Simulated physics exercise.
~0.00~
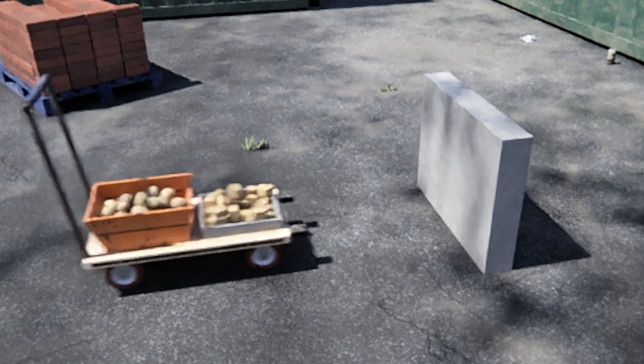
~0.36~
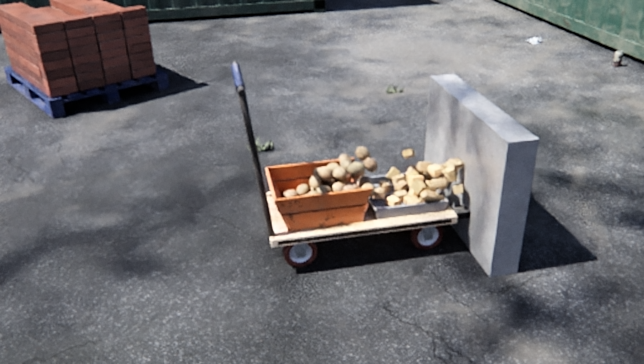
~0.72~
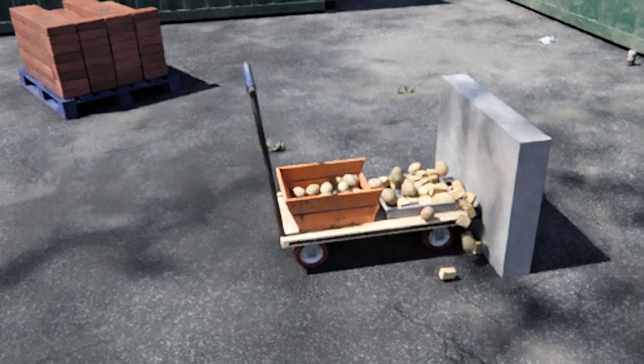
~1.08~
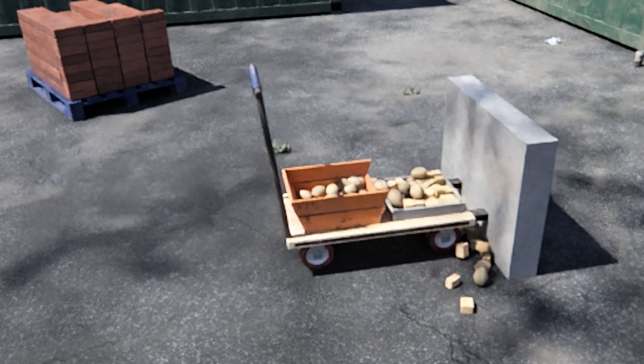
A platform trolley carrying an orange tote of potatoes and a grey tote of timber offcuts rolls right across dark asphalt toward a pale upright wall, with a stack of reddish blocks on a blue pallet behind. Its front end meets the wall and the trolley stops, while both loads surge forward. Potatoes tumble over the low right side of the orange tote onto the offcuts, and some pieces spill off the front. The trolley ends still against the wall, with potatoes left in the orange tote, others among the timber, and a few pieces lying on the ground.
